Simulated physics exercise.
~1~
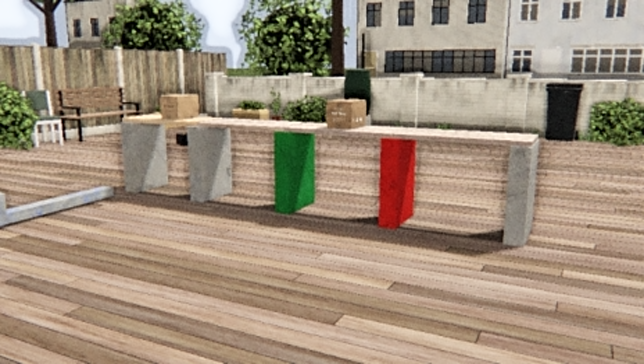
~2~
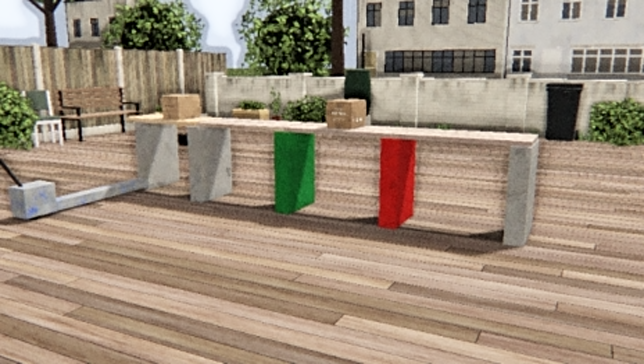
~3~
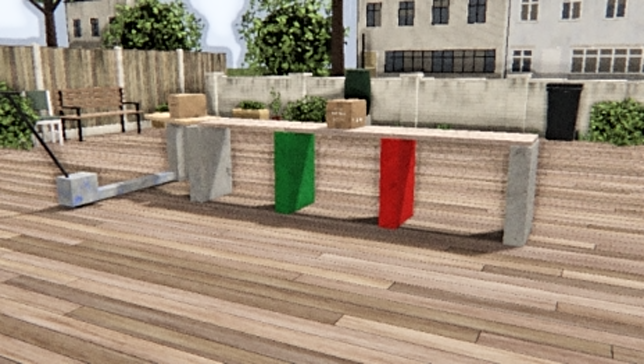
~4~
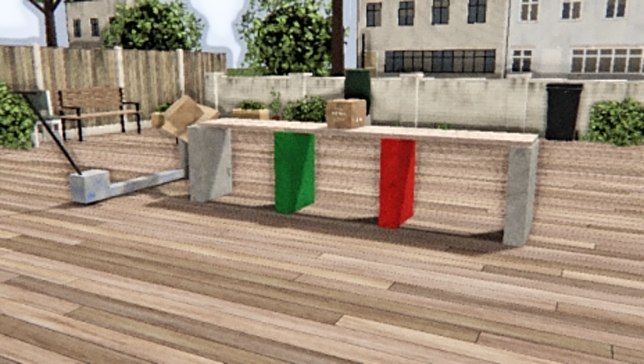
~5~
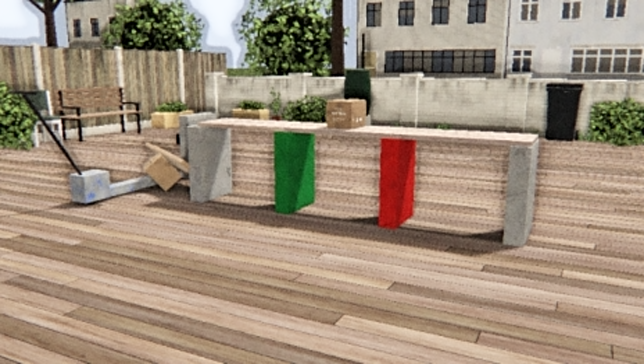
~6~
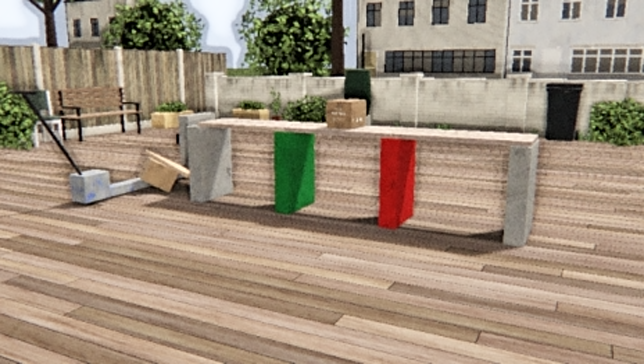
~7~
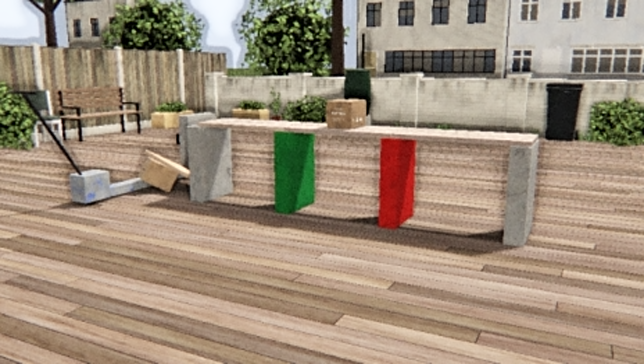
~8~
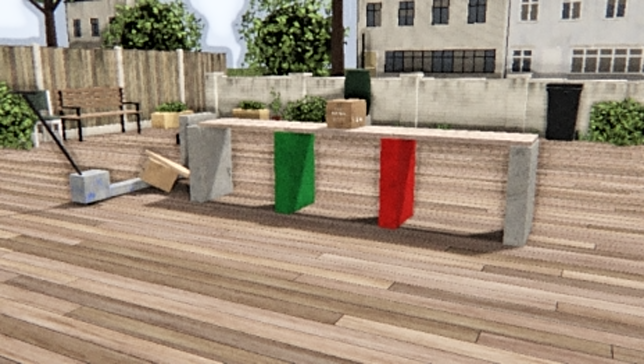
On a sunny wooden deck, a jack slides right into a plank tier's left end, and one carton tumbles off, landing tilted.
